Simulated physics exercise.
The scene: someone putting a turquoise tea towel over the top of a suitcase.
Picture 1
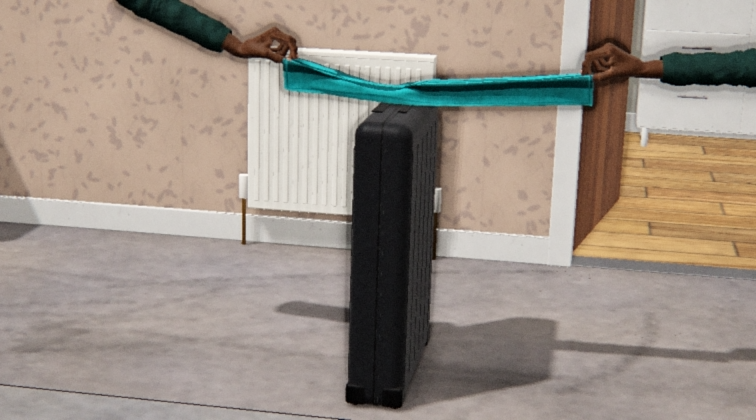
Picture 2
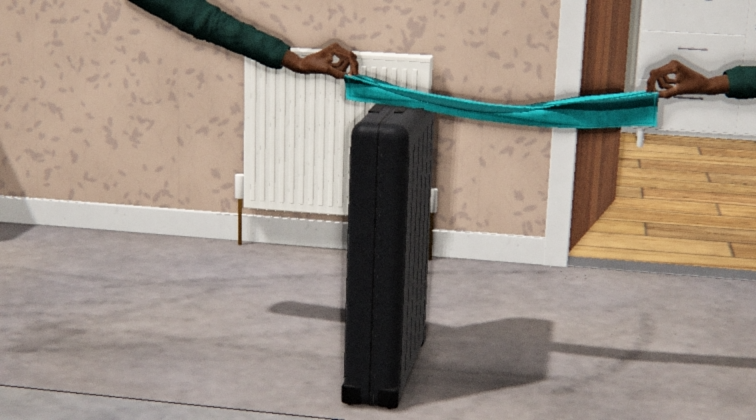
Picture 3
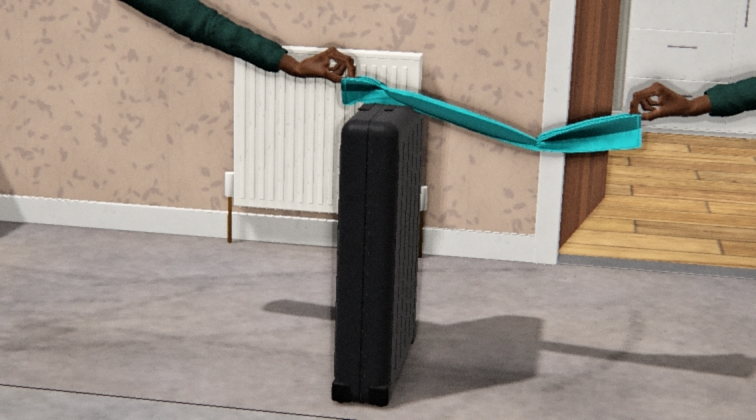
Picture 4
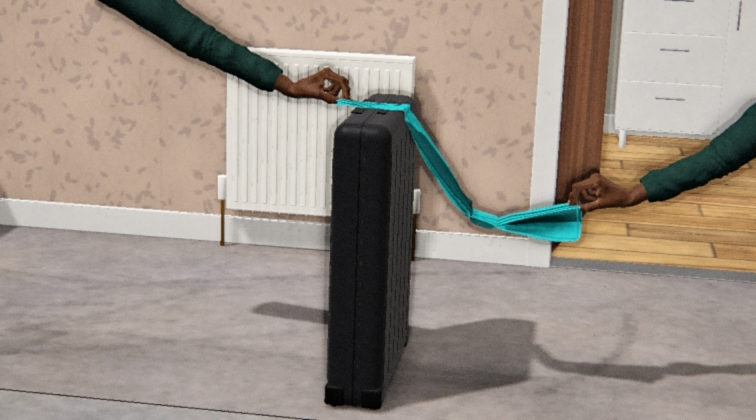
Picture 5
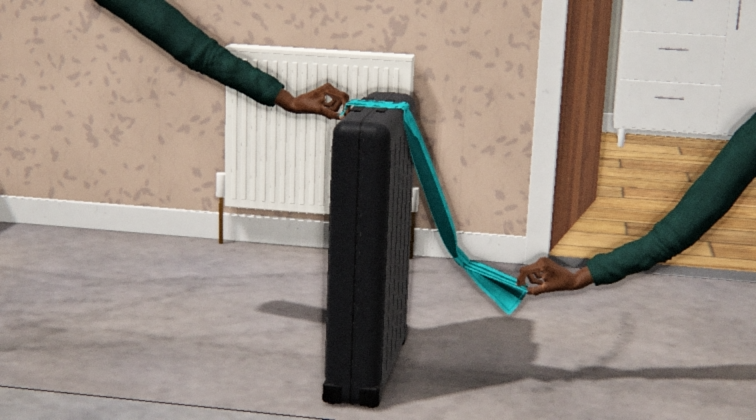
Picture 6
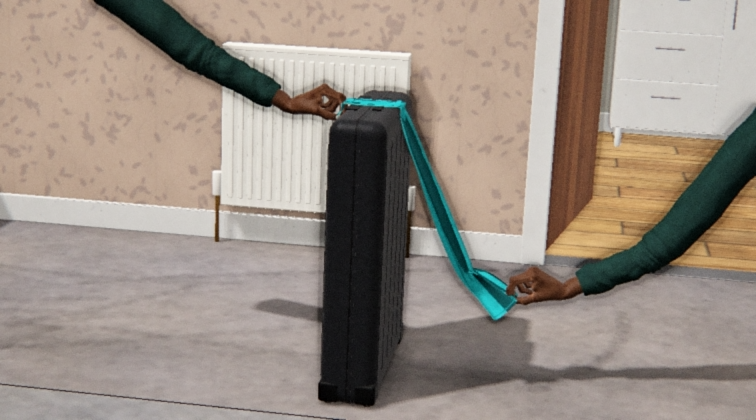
In the video, two hands stretch a turquoise cloth above an upright black suitcase and shift it rightward, then the right hand lowers its end beside the case while the left hand keeps the other end at the top.
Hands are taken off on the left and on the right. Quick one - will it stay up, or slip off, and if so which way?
It'll slip off to the right.
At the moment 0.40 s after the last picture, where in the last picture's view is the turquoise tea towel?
(424, 280).
Then, 0.40 s on from there, tea towel clear of the top and falling near (424, 280).
Then, 0.72 s on from there, tea towel in a heap on the floor near (428, 371).
In the end, tea towel in a heap on the floor near (429, 374). The turquoise tea towel goes down on the right side.
